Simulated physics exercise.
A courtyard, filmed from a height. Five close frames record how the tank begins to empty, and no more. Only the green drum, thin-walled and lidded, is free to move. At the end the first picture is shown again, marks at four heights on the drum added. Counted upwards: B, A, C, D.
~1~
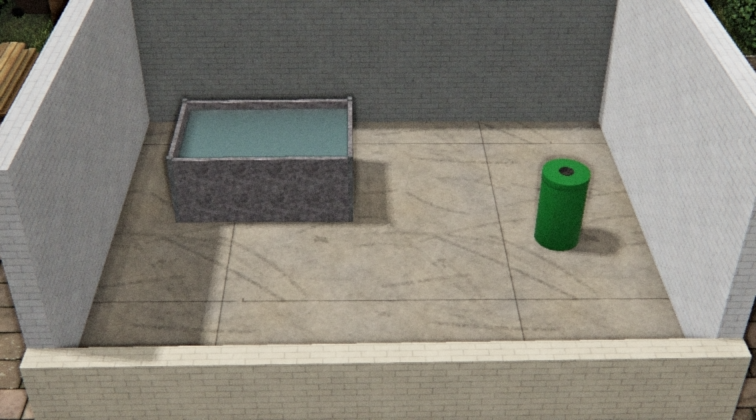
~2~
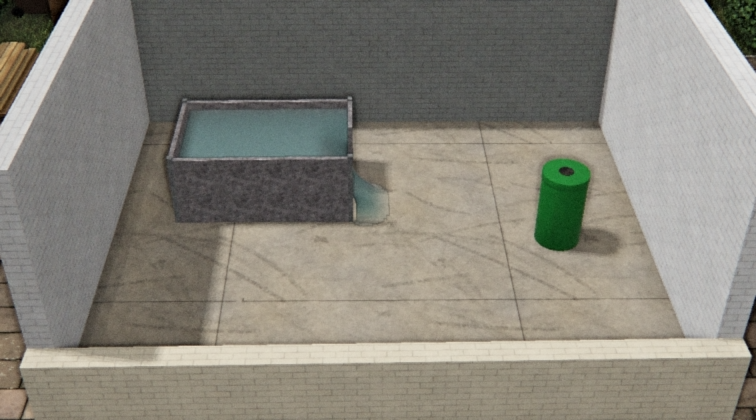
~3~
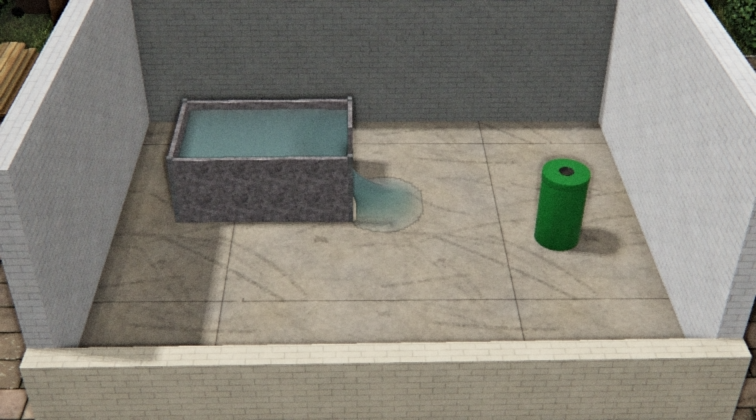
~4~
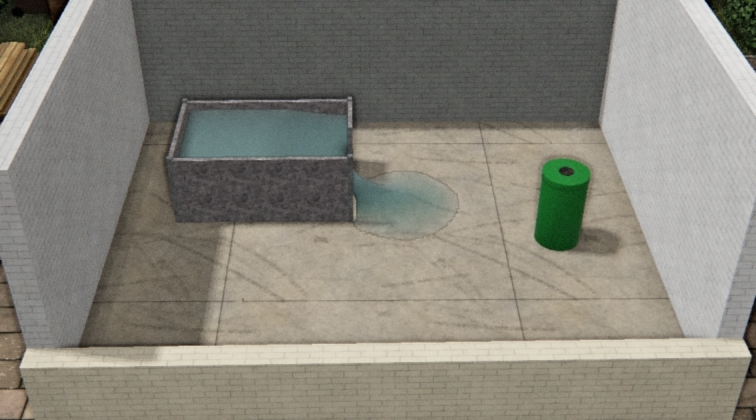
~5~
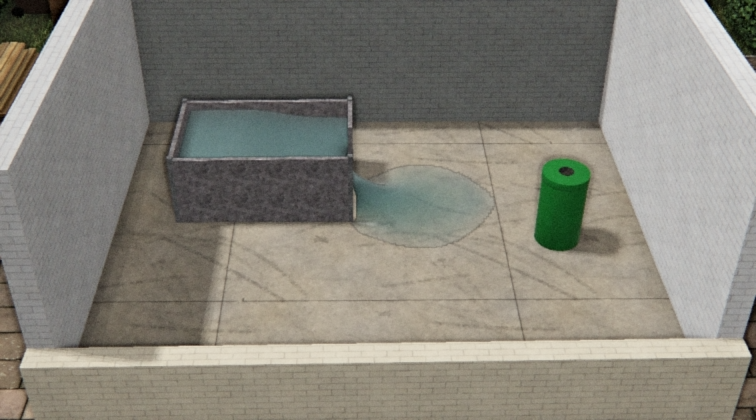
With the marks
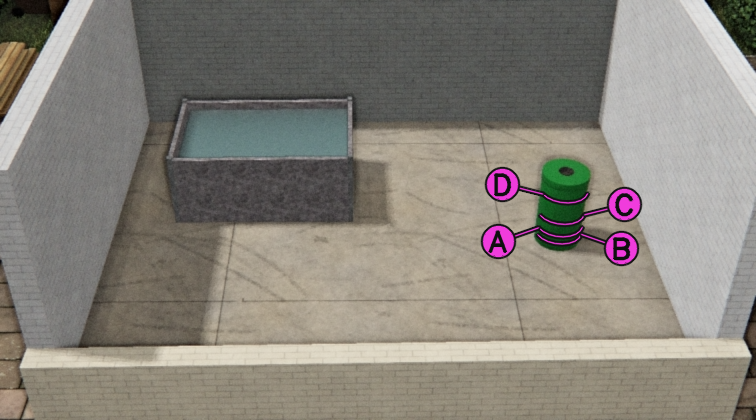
The video shows a walled yard from above, where water pours from the right side of a full stone tank and spreads rightward across the paved floor in a widening puddle, while a lidded green drum stands still.
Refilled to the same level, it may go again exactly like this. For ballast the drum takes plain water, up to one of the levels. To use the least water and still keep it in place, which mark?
Go for C.
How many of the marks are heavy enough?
Two of them.
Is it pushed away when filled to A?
Yes.
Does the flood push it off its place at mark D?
No, not at all.
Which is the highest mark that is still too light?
The answer is A.
On the marked copy, A at (563, 236); B at (562, 244); C at (565, 224); D at (568, 202); from the bottom up B, A, C, D.
With A, it is pushed about its own width away.
With B, it is pushed about 4 times its own width away.
With C, it does not move.
With D, it does not move.
